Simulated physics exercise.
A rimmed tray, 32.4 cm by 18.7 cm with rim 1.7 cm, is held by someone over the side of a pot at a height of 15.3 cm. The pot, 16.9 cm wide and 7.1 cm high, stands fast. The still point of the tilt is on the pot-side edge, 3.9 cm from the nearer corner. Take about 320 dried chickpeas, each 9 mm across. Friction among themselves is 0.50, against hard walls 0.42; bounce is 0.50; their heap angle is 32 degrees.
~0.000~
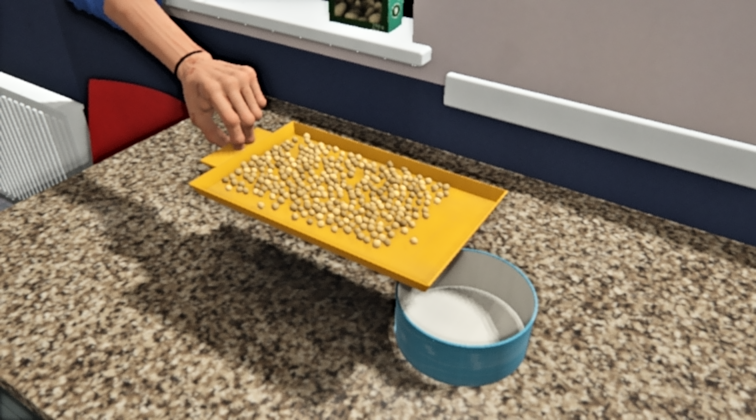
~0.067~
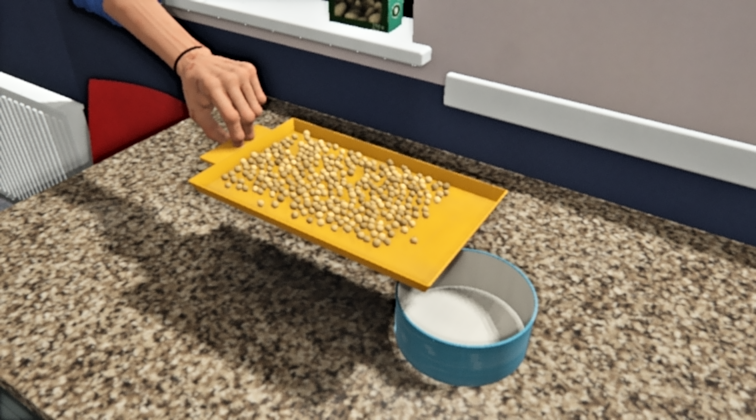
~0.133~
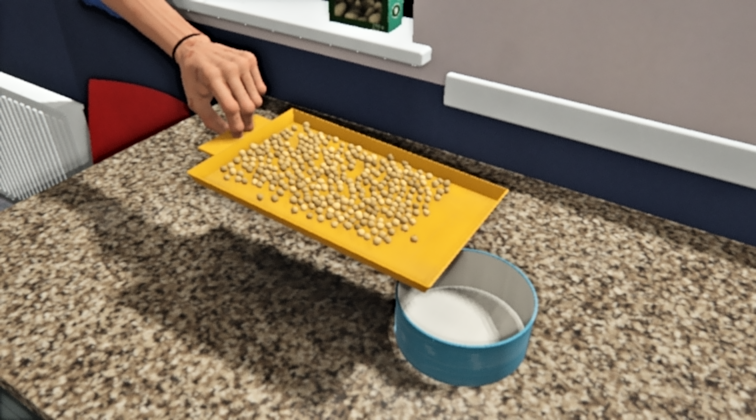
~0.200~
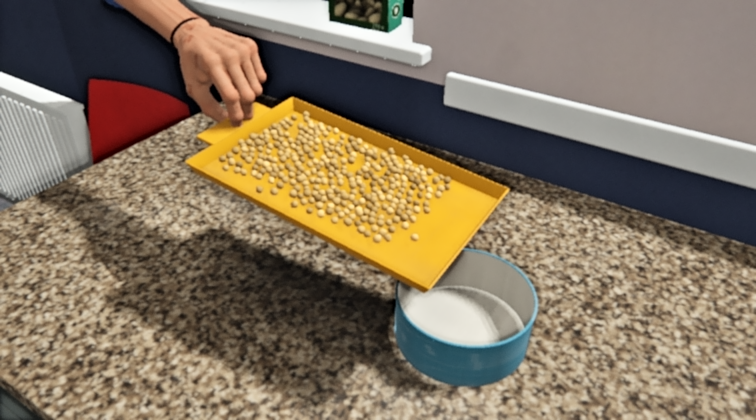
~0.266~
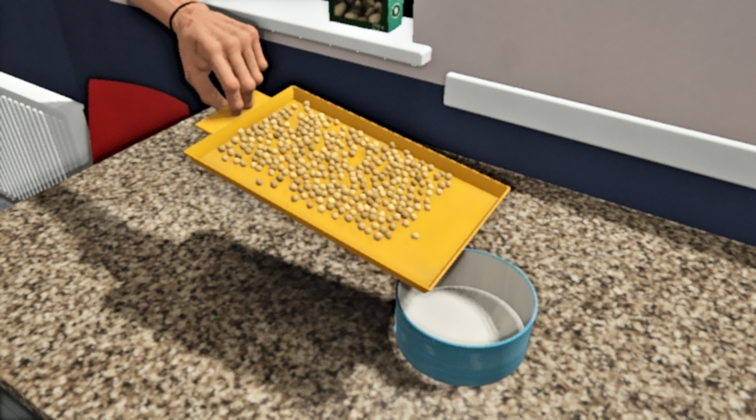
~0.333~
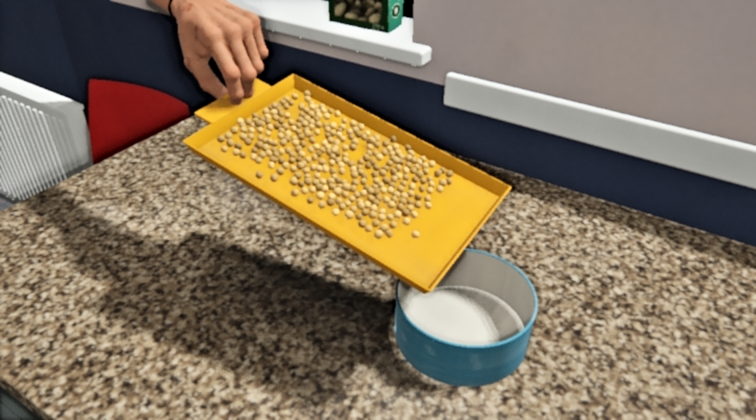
Yellow tray of dried chickpeas slowly tilting as a hand raises its left end, its right edge above a blue pot.
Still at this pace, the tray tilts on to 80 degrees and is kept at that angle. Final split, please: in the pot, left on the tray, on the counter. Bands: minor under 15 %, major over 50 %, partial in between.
Pot: Partial, tray: Minor, counter: Major.
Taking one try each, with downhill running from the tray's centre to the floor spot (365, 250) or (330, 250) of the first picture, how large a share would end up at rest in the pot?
Roughly 0 % for the first direction, roughly 0 % for the second.
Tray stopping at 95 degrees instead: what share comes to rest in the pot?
In that case, near 30 percent.
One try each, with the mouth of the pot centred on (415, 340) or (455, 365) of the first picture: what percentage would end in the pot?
Close to 75 in a hundred, then close to 90 in a hundred.
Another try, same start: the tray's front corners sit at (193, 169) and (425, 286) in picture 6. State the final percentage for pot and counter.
You'd end with pot at 0 and counter at 100.
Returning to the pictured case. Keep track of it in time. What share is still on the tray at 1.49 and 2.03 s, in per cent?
Close to 85 at the first time and 15 at the second.
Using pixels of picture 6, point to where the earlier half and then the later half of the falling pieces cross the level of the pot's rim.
First half close to (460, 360), second half close to (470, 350).
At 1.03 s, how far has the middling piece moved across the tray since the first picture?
By then it sits near 14 cm from where it began.
After 1.03 s, tilt 44 degrees; the tray holds 100 %, the pot 0 %.
Then, at 1.49 s, tilt 65 degrees; the tray holds 85 %, the pot 5 %.
Then, at 2.03 s, tilt 80 degrees; the tray holds 15 %, the pot 20 %.
At rest (3.4 s), pot 30 %, tray 0 %, counter 70 %.
